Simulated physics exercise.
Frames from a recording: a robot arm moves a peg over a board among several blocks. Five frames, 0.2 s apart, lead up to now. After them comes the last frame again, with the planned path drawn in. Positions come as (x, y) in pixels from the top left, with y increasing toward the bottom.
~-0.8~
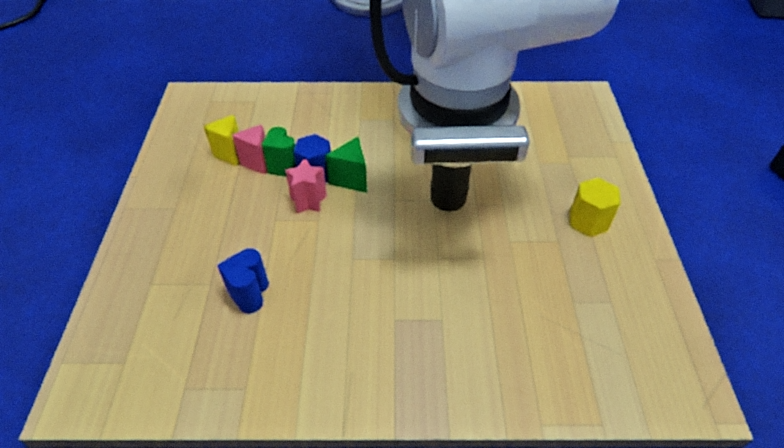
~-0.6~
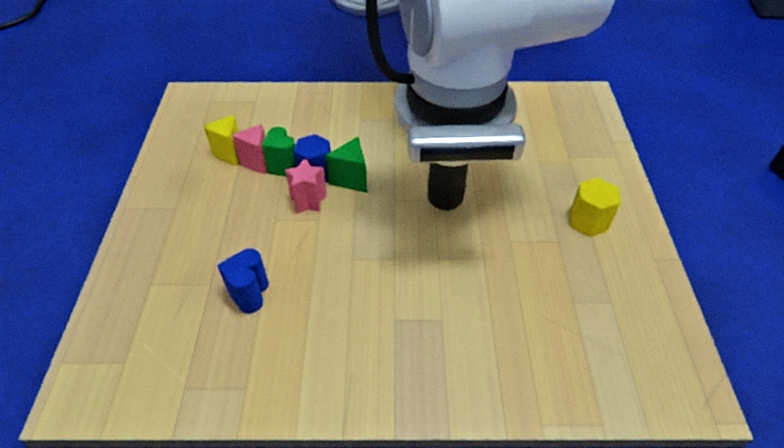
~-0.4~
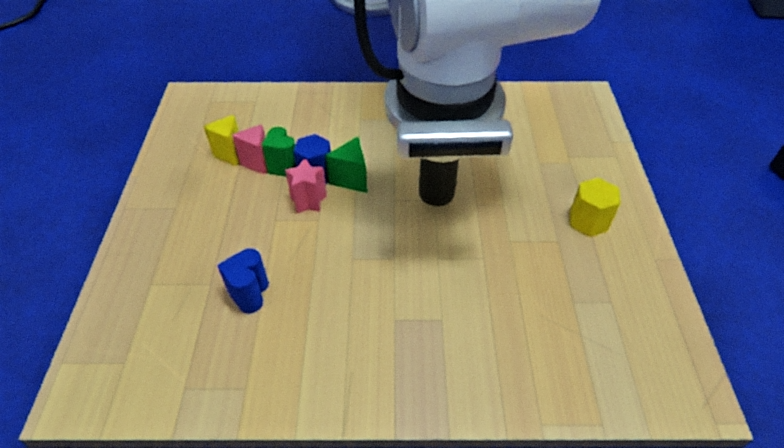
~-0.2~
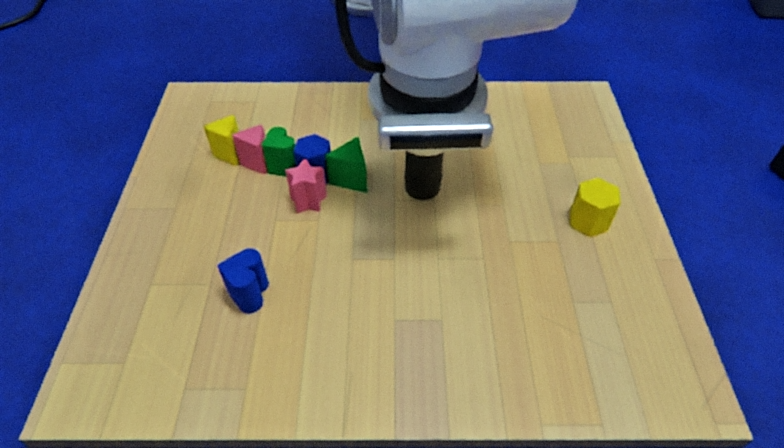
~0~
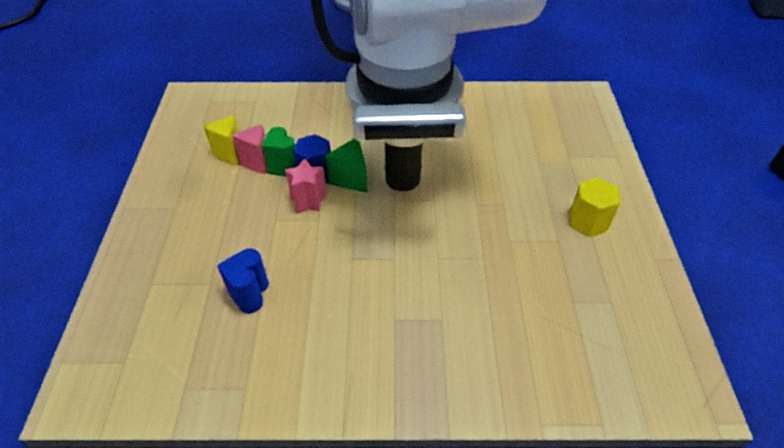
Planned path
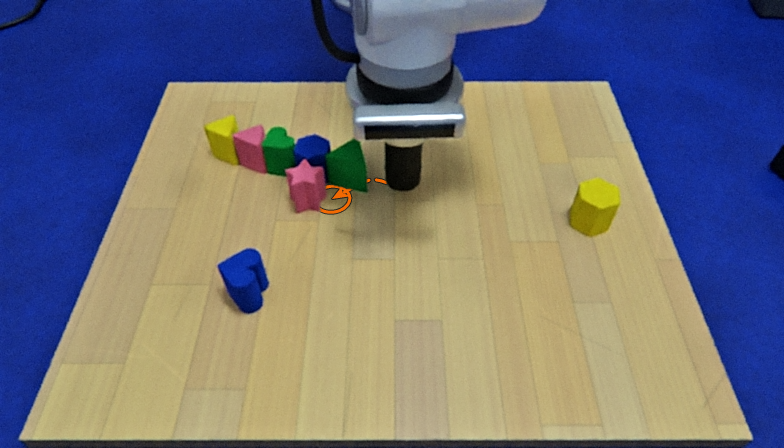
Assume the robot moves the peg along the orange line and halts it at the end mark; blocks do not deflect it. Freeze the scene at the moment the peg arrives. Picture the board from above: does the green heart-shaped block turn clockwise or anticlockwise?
It swings round anticlockwise.
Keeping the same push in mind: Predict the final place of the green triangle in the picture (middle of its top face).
The point I'd pick in the picture is (297, 168).
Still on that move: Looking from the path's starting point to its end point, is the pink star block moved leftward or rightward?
It gets pushed left.
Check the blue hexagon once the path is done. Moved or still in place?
Once the peg is done, the blue hexagon is in a new spot.
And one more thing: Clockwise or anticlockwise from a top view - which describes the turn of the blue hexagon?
The blue hexagon rotates clockwise.
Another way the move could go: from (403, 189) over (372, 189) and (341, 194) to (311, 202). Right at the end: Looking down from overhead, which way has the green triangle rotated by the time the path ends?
From overhead, the rotation is clockwise.
The line goes from (403, 189) by way of (379, 180) and (355, 187) to (332, 199).
On the path given first. Halfway along, peg at (365, 172); green heart-shaped block at (274, 136); blue hexagon at (306, 145), turned 25° clockwise; green triangle at (332, 155).
At the end, peg at (331, 190); green heart-shaped block at (271, 132), turned 20° anticlockwise; pink star block at (274, 187); blue hexagon at (299, 146), turned 60° clockwise; green triangle at (297, 168), turned 20° clockwise.
